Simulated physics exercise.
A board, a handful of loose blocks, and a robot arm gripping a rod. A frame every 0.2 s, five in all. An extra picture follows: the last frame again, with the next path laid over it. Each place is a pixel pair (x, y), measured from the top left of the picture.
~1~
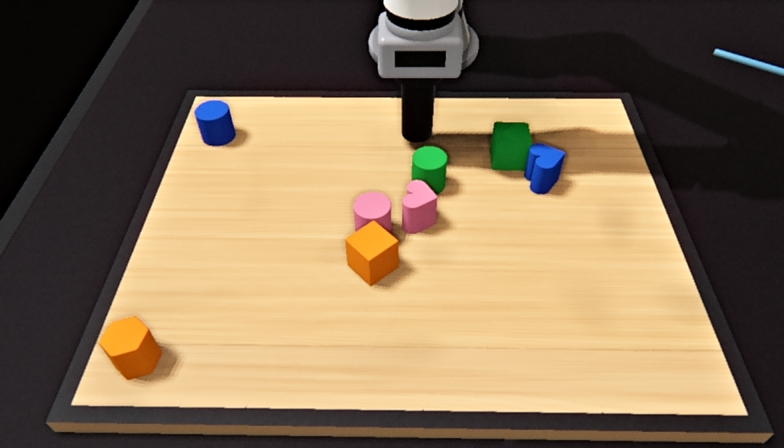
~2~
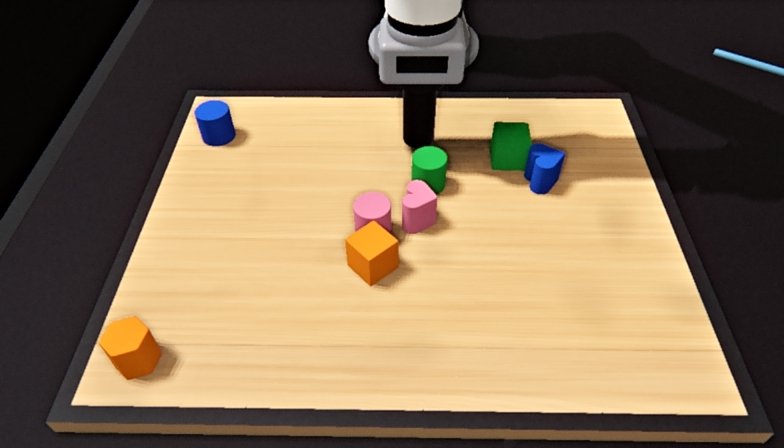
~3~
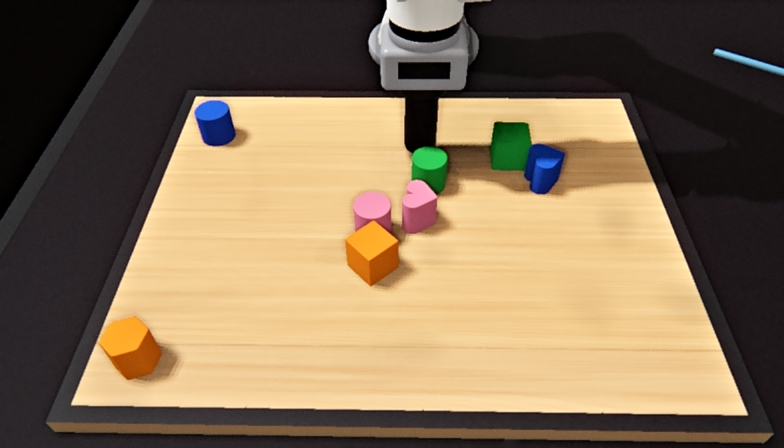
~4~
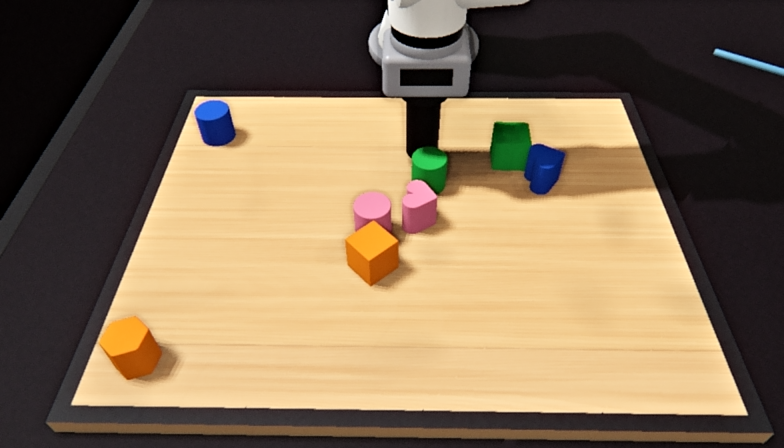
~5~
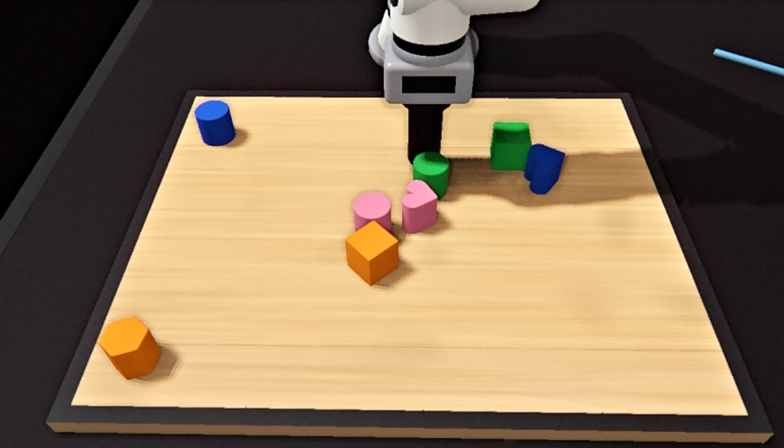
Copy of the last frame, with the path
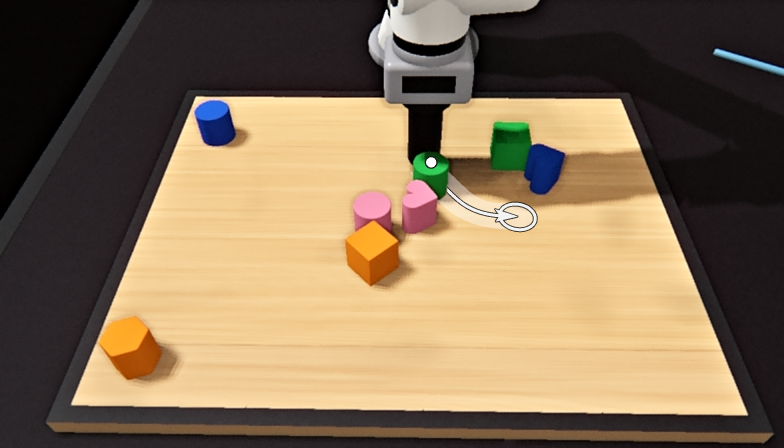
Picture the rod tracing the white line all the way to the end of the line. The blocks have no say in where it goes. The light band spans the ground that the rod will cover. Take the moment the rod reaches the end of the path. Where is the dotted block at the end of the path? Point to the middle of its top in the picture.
I predict (444, 197).
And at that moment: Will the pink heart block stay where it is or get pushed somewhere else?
Displaced, by a centimetre or more.
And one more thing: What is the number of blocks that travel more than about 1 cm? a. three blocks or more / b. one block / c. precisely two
(c)
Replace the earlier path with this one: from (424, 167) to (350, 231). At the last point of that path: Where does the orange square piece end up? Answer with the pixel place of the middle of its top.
That would be at about pixel (377, 258).
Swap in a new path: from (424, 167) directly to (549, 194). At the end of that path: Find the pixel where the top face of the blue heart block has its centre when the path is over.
When the path ends, it will be at (573, 152).
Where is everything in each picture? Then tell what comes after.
Lower end of the rod (417, 134), tops of blocks, pink heart block (418, 194), green round block (430, 157), blue heart block (547, 155), in the first frame.
Rod (418, 140), blocks as before, in the second frame.
Rod (420, 146), blocks as before, in the third frame.
Rod (422, 152), blocks as before, in the fourth frame.
Rod (424, 159), pink heart block (418, 194), green round block (431, 162), blue heart block (547, 155), in the fifth frame.
The drawn path runs from (424, 167) by way of (447, 189) and (476, 211) to (517, 217); the dot is on the green round block.
What follows on the original path. One third of the way, rod (448, 183); pink heart block (413, 202); green round block (439, 187).
Two thirds of the way, rod (477, 203); pink heart block (410, 204); green round block (444, 197).
At the end, rod (519, 209); pink heart block (410, 204); green round block (444, 197); blue heart block not moved.
